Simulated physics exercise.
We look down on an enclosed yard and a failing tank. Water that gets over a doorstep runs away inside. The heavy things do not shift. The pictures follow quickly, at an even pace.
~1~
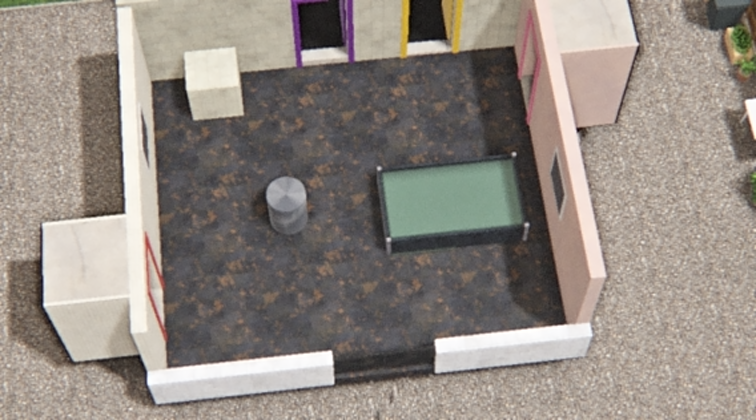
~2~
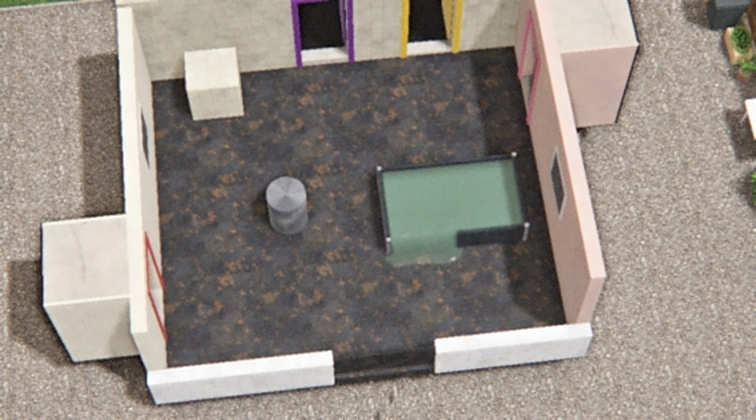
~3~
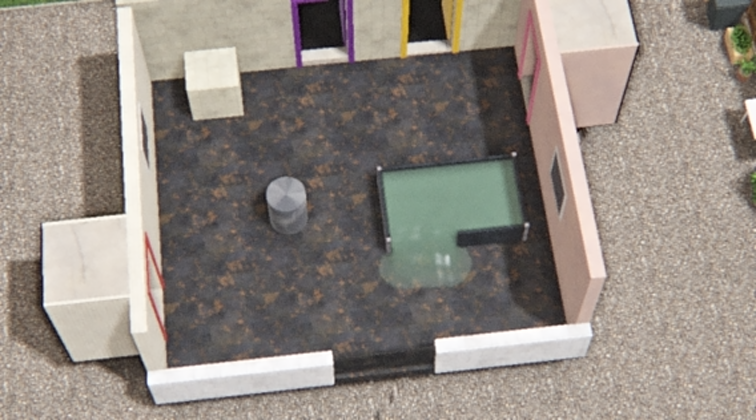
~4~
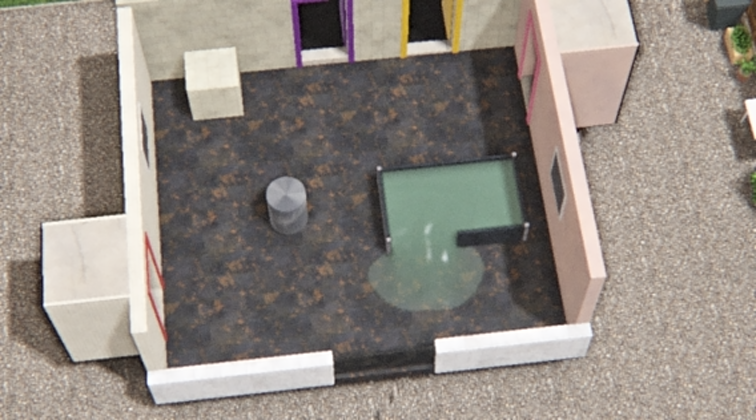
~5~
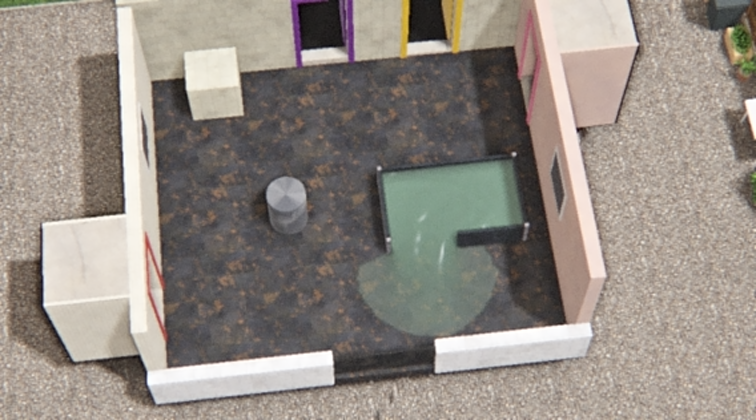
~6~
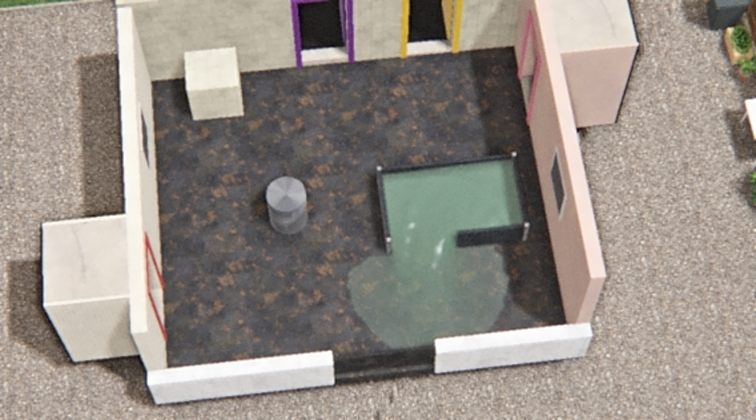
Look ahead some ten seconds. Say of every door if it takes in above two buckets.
In the end: The pink door admits no more than that; the yellow door admits no more than that; the purple door admits no more than that; the red door admits no more than that.
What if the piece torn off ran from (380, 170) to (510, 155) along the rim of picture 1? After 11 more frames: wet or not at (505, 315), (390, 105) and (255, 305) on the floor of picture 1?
As listed: Dry, awash, clear.
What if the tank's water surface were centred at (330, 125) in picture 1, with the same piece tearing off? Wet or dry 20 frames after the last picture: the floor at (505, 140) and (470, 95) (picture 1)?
In that order: Free of water, dry.
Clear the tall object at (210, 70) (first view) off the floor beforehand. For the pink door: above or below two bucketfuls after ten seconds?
One by one: The pink door keeps below it.
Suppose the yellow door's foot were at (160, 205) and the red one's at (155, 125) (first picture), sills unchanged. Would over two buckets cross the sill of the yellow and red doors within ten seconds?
In short: Yellow is under, red holds.
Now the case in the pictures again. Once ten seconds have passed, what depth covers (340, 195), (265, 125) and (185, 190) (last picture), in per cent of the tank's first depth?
In turn 2, 8 and 6 in a hundred.
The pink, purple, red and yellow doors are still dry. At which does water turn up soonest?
I say the one in red.
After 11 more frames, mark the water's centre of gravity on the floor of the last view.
I would point to (433, 266).
A moment on, water covers 15 % of the floor; the pink door not reached, the yellow door not reached, the purple door not reached, the red door not reached.
Next, water covers 20 % of the floor; the pink door not reached, the yellow door not reached, the purple door not reached, the red door not reached.
Then, water covers 35 % of the floor; the pink door not reached, the yellow door not reached, the purple door not reached, the red door wet at the sill, nothing in.
Later, water covers 60 % of the floor; the pink door wet at the sill, nothing in, the yellow door not reached, the purple door not reached, the red door under two buckets in.
In the end, water covers 85 % of the floor; the pink door wet at the sill, nothing in, the yellow door wet at the sill, nothing in, the purple door wet at the sill, nothing in, the red door under two buckets in.
